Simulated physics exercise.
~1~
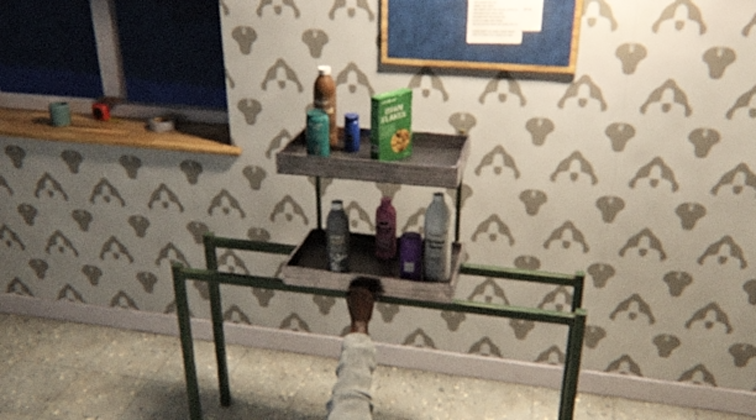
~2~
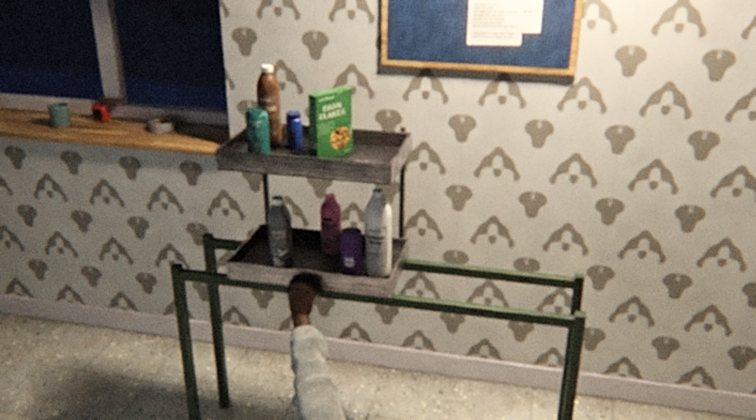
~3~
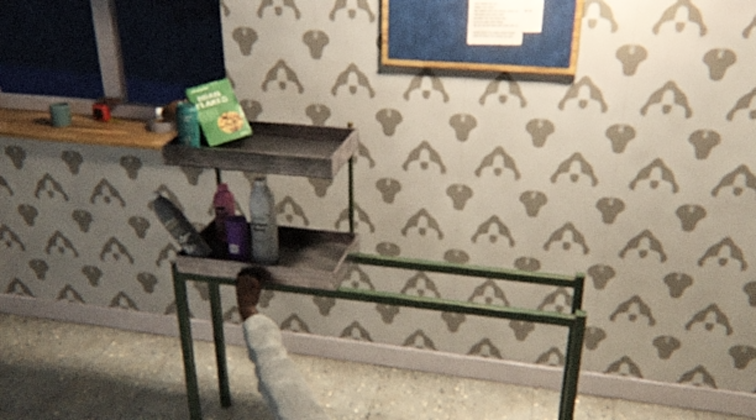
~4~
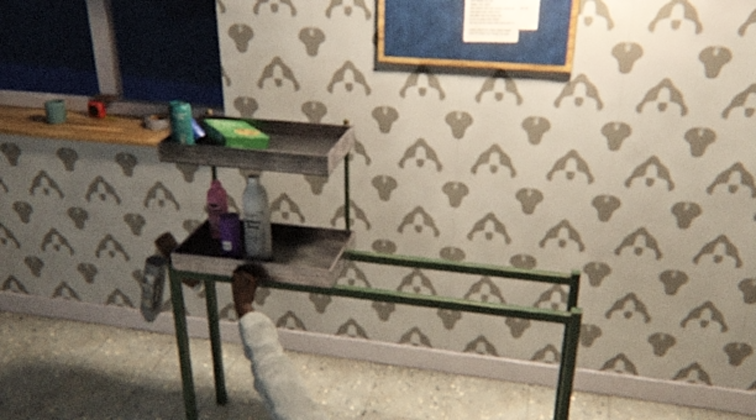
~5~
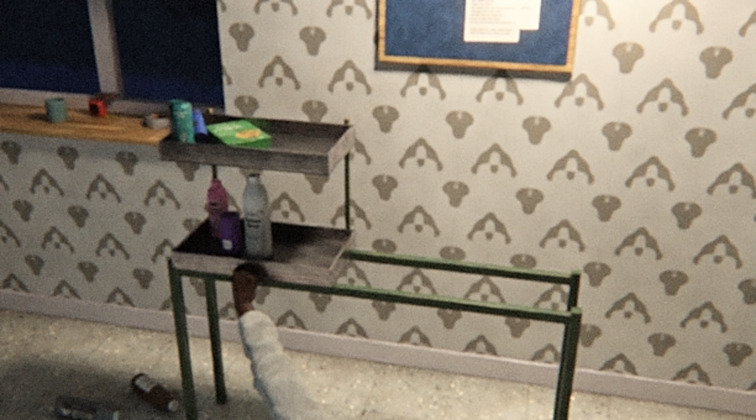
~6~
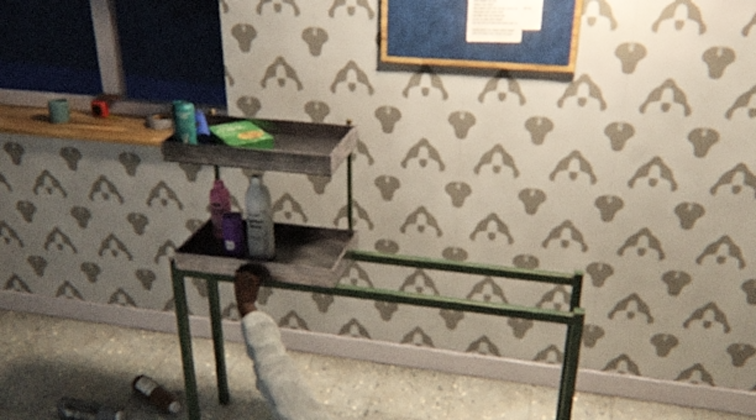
A hand in a pale sleeve grips the front of a two-tier grey tray on a green frame, seen from slightly above in a room with patterned wallpaper, a windowsill and a blue noticeboard. The upper tier holds a brown bottle, turquoise can, blue shaker and green packet; the lower holds grey, pink and white bottles and a purple jar. The hand slides the tray left to the frame's end, where the packet and grey bottle tilt and the brown bottle topples. Both bottles drop off the left side to the floor. The packet and shaker lie toppled above, while the rest stay upright.
